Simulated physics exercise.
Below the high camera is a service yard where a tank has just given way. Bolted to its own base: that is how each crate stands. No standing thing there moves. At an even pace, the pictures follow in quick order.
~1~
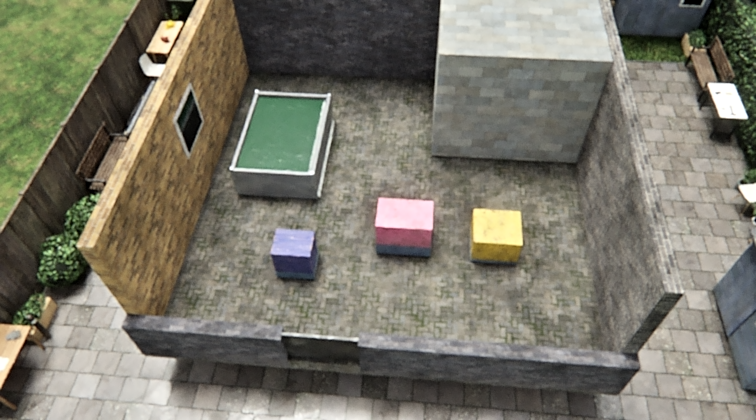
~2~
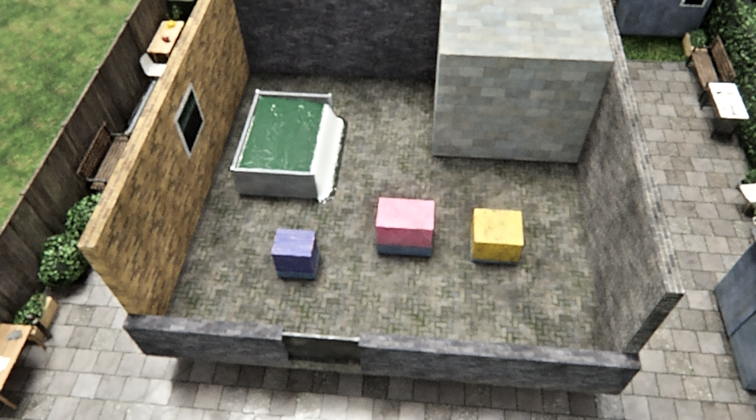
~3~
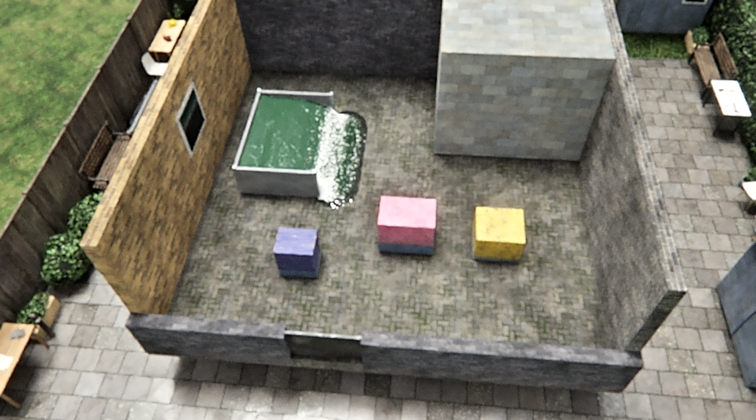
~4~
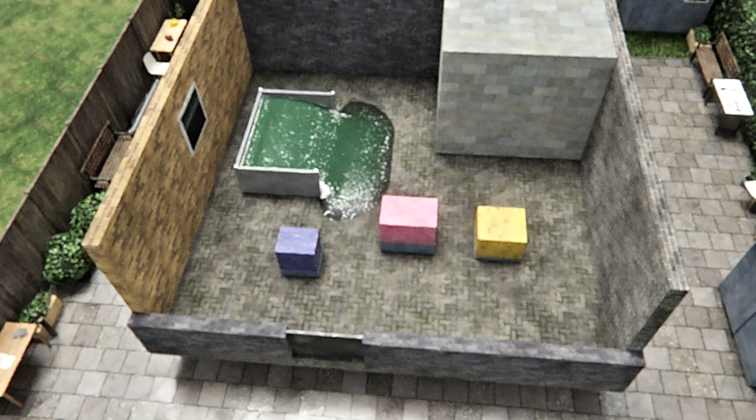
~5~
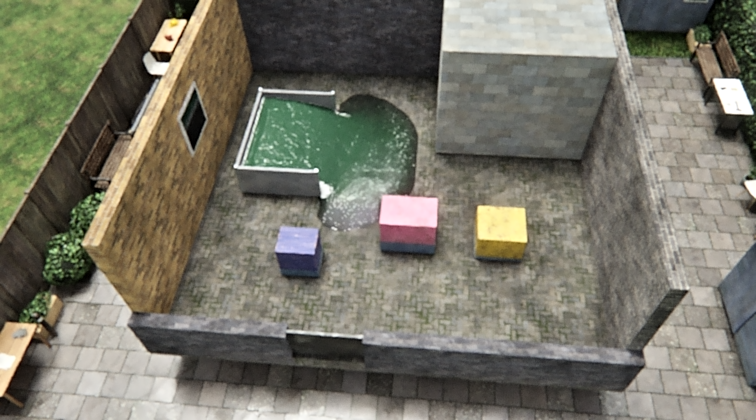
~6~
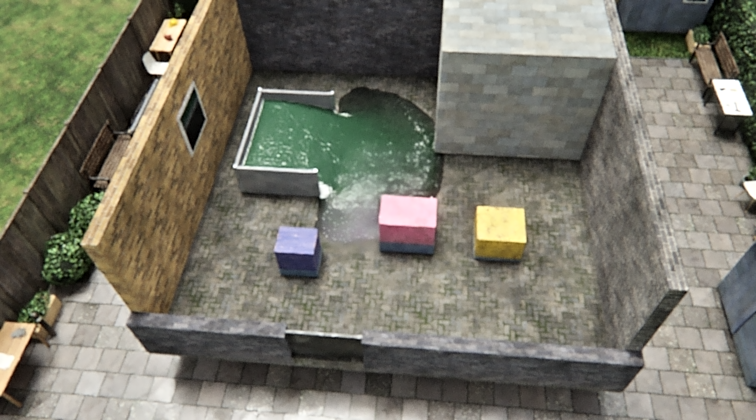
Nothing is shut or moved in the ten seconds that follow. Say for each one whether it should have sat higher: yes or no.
Blue crate - no; pink crate - no; yellow crate - yes.
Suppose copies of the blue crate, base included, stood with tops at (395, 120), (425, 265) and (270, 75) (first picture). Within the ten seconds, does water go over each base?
Is flooded, then stays clear, then stays clear.
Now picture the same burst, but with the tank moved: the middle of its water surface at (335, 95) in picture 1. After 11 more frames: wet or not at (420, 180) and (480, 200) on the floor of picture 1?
Taking them in turn, drenched, then drenched.
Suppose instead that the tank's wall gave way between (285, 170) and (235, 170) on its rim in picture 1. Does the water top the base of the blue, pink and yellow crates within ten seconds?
Result: Blue crate is swamped; pink crate is not reached; yellow crate is swamped.
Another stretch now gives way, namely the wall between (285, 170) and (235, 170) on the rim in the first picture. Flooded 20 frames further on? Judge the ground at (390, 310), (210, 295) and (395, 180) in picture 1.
Those three places would be soaking, soaking and soaking, in that order.
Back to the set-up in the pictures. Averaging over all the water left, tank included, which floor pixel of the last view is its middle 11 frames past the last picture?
I'd say near (401, 162).
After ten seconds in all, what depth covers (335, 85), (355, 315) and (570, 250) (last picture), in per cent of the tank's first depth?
About 10, 8, 6 %.
A moment on, water covers 35 % of the floor; the blue crate water round its plinth, the pink crate water round its plinth, the yellow crate water round its plinth.
Next, water covers 45 % of the floor; the blue crate water round its plinth, the pink crate water round its plinth, the yellow crate water round its plinth.
Then, water covers 60 % of the floor; the blue crate water round its plinth, the pink crate water round its plinth, the yellow crate water round its plinth.
Later, water covers 80 % of the floor; the blue crate water round its plinth, the pink crate water round its plinth, the yellow crate water round its plinth.
In the end, water covers 100 % of the floor; the blue crate stayed above the water, the pink crate stayed above the water, the yellow crate was topped.
